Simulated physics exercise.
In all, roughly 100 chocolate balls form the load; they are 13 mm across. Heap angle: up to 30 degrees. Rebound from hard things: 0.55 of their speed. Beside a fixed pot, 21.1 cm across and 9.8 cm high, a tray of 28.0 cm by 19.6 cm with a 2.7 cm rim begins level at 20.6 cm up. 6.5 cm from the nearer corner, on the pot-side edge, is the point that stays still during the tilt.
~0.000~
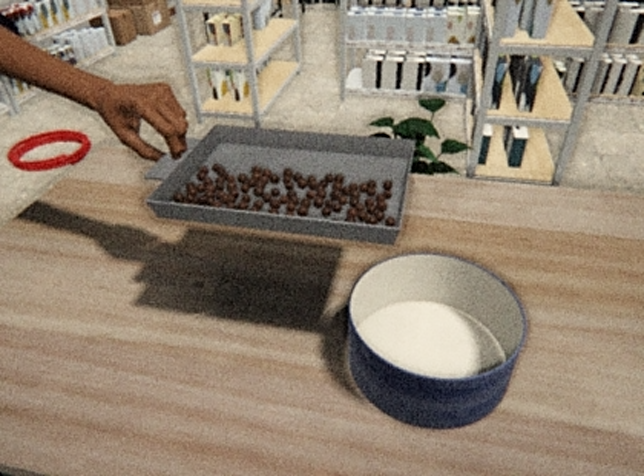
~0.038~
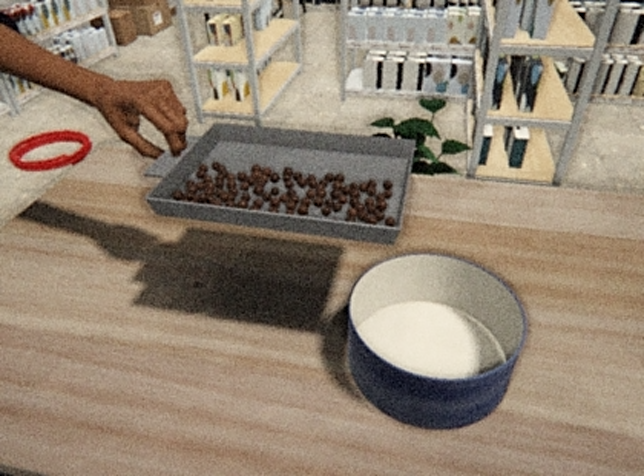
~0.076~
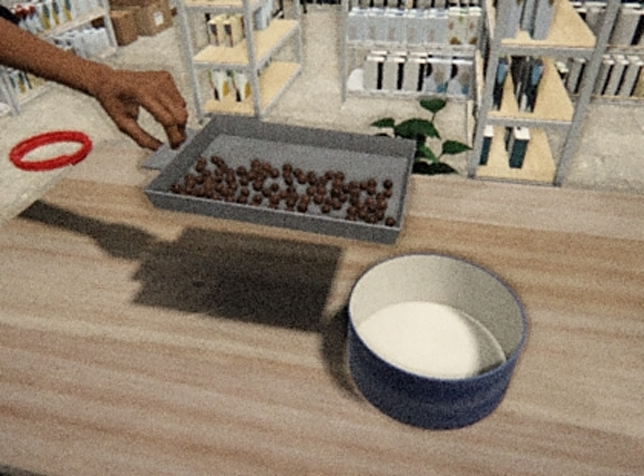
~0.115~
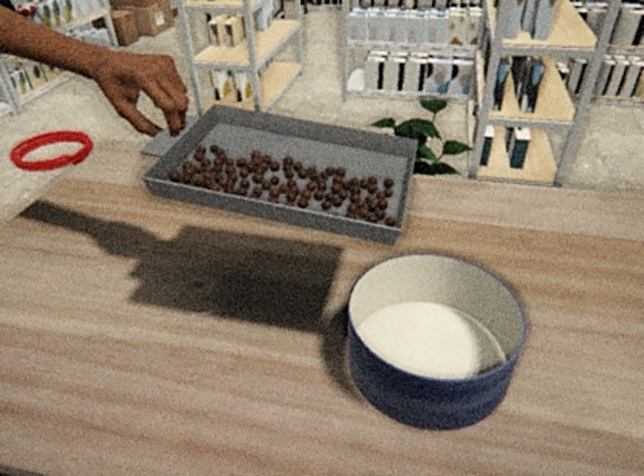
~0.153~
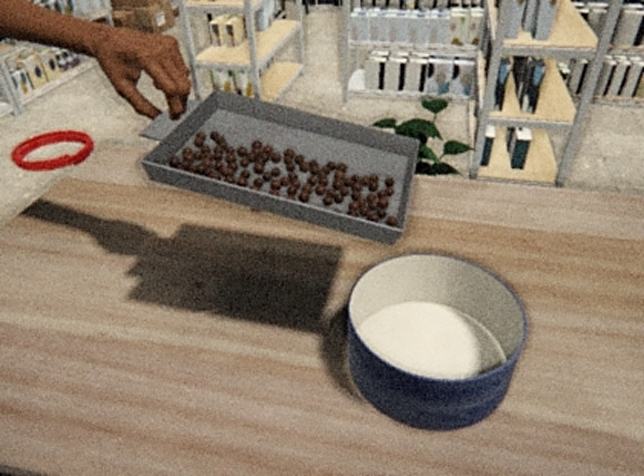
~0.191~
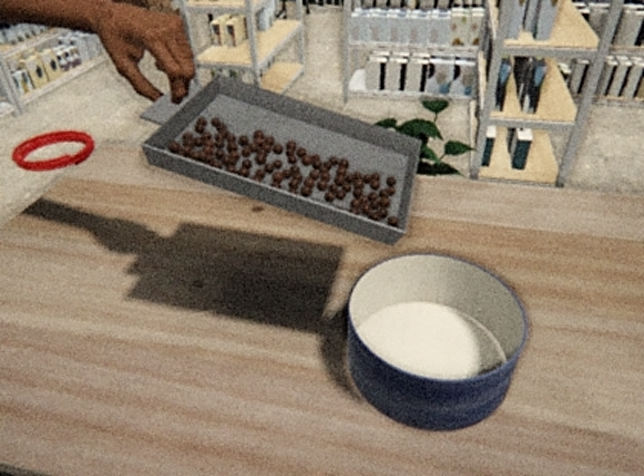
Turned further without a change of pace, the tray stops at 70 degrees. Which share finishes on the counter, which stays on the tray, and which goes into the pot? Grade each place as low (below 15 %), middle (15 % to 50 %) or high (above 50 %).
Counter - low; tray - high; pot - middle.
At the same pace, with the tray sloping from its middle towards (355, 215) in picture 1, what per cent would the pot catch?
The share would be about 45 percent.
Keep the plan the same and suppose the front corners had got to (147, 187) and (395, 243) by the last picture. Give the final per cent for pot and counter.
In the pot: 5 per cent; on the counter: 0 per cent.
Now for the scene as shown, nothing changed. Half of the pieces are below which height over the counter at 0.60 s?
Some 26 cm.
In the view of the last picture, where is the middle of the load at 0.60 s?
Approx. (389, 179).
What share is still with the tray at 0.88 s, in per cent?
75 %, give or take.
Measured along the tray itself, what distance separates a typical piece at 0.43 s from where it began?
Roughly 5 cm.
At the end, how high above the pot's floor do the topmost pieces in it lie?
Some 1.5 cm up.
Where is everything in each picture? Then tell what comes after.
In the first picture, tray tilt 0 degrees, front corners at (153, 198) and (395, 225); middle of the pieces at (284, 200); pot at (435, 308).
In the second picture, tray tilt 1 degrees, front corners at (152, 196) and (395, 225); middle of the pieces at (284, 199).
In the third picture, tray tilt 3 degrees, front corners at (150, 188) and (395, 225); middle of the pieces at (284, 195).
In the fourth picture, tray tilt 6 degrees, front corners at (149, 175) and (397, 226), lowest corner right front; middle of the pieces at (284, 189).
In the fifth picture, tray tilt 11 degrees, front corners at (149, 159) and (399, 226), lowest corner right front; middle of the pieces at (285, 182).
In the sixth picture, tray tilt 15 degrees, front corners at (149, 143) and (400, 227), lowest corner right front; middle of the pieces at (287, 174); pot at (435, 308). Its pace works out near 115 degrees a second.
After 0.43 s, tilt 42 degrees; the tray holds 100 %, the pot 0 %.
After 0.60 s, tilt 62 degrees; the tray holds 100 %, the pot 0 %.
Then, at 0.88 s, tilt 70 degrees; the tray holds 75 %, the pot 10 %.
In the end, at 1.9 s, counter 5 %, tray 65 %, pot 30 %.
